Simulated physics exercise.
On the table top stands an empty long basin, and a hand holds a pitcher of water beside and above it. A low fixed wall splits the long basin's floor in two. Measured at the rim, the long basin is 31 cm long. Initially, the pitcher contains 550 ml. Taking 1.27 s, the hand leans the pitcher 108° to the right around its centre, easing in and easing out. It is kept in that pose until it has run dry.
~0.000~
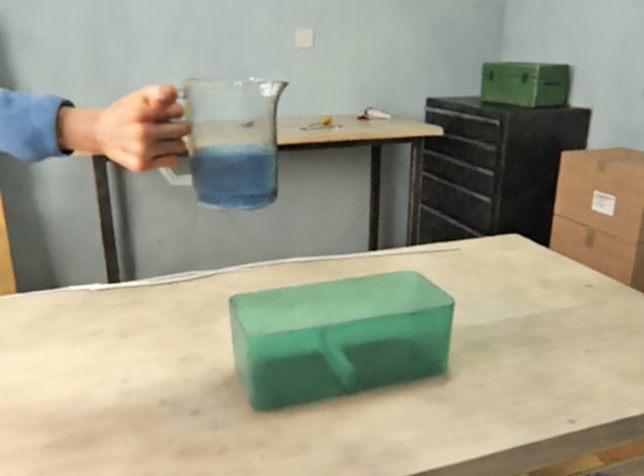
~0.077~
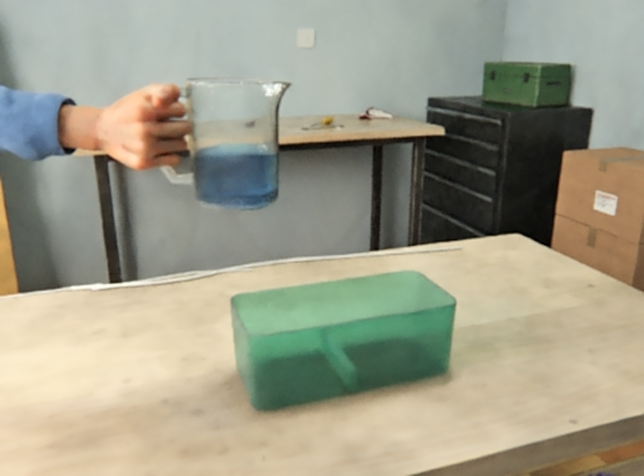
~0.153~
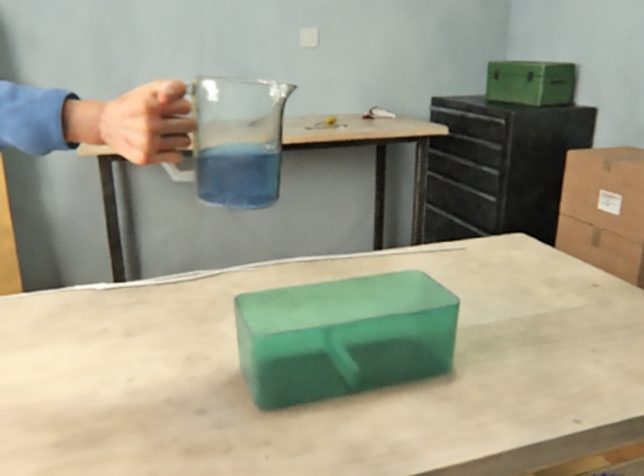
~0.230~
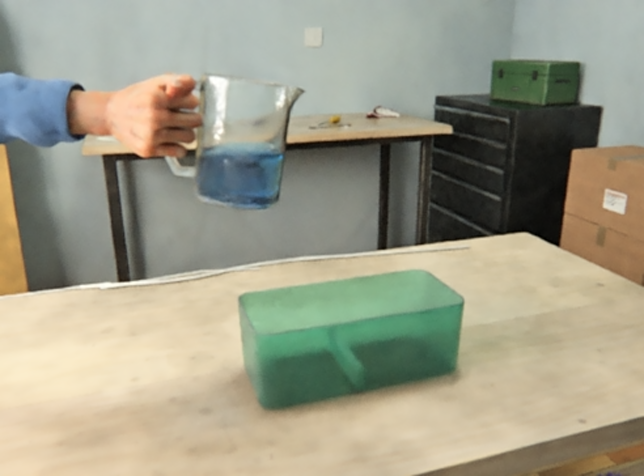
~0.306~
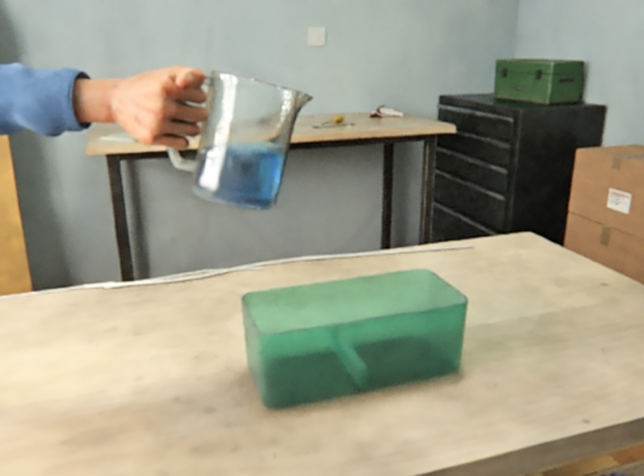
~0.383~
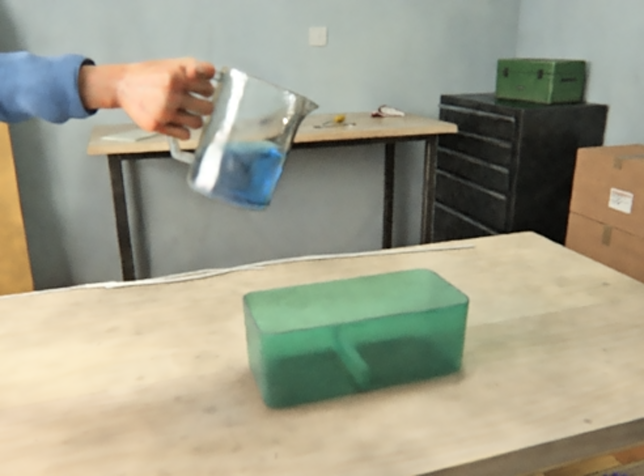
In a room with blue-grey walls, a hand holds a clear pitcher of blue water above and beside an empty green long basin on a table top, then gradually tilts the pitcher to the right.
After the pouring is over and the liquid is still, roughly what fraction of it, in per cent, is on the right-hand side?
Roughly 82 out of 100 parts.
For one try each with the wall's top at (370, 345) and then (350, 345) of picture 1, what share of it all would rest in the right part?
Around 10 and 45 percent, in that order.
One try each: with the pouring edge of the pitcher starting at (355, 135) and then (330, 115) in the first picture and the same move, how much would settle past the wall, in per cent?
Try 1: 85 %; try 2: 85 %.
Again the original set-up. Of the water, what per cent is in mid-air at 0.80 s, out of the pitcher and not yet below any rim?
About 2 per cent.
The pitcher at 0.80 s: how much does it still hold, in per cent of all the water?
Portion remaining: Approx. 98 per cent.
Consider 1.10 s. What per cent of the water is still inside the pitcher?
Some 40 per cent.
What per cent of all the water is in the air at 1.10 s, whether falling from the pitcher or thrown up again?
Close to 32 %.
Then, 0.80 s in, the tilt is 75° and 98 per cent is still to pour, 0 is left of the wall and 0 right of it.
Then, 1.10 s in, the tilt is 104° and 41 per cent is still to pour, 0 is left of the wall and 27 right of it.
Then, 1.42 s in, the tilt is 108° and 3 per cent is still to pour, 8 is left of the wall and 75 right of it.
Then, 1.77 s in, the tilt is 108° and 0 per cent is still to pour, 11 is left of the wall and 84 right of it.
Finally, 13 per cent lies left of the wall, 82 right of it and 5 outside.
